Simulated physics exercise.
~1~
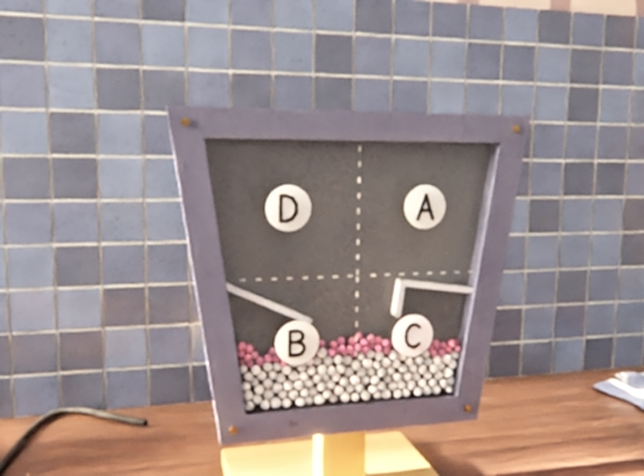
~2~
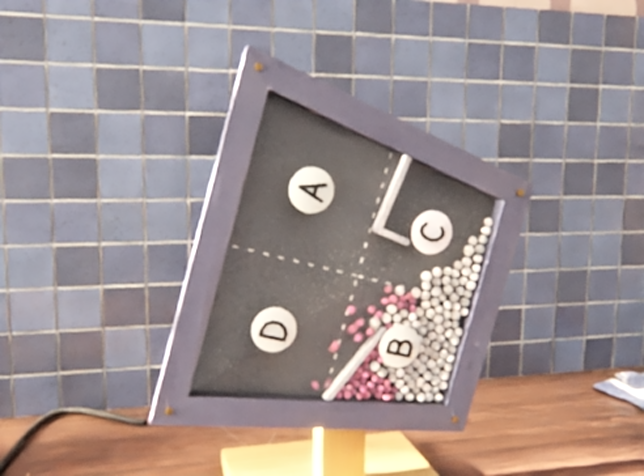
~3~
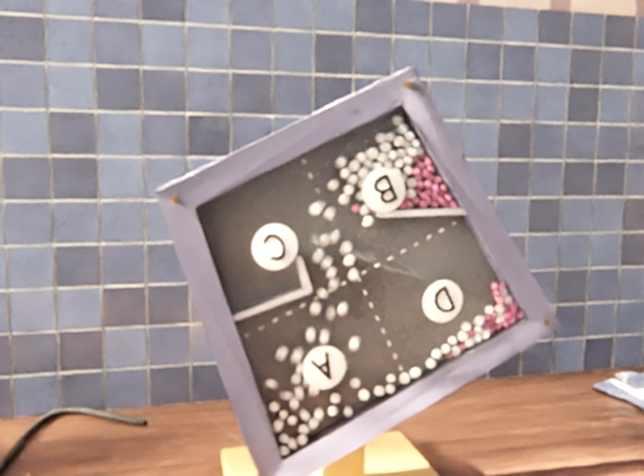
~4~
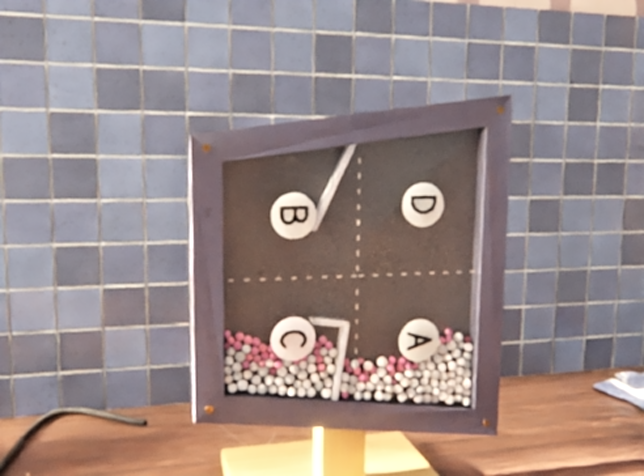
Framed case of white and pink beads turning anticlockwise on a counter, beads tumbling between lettered quarters and settling across C and A.
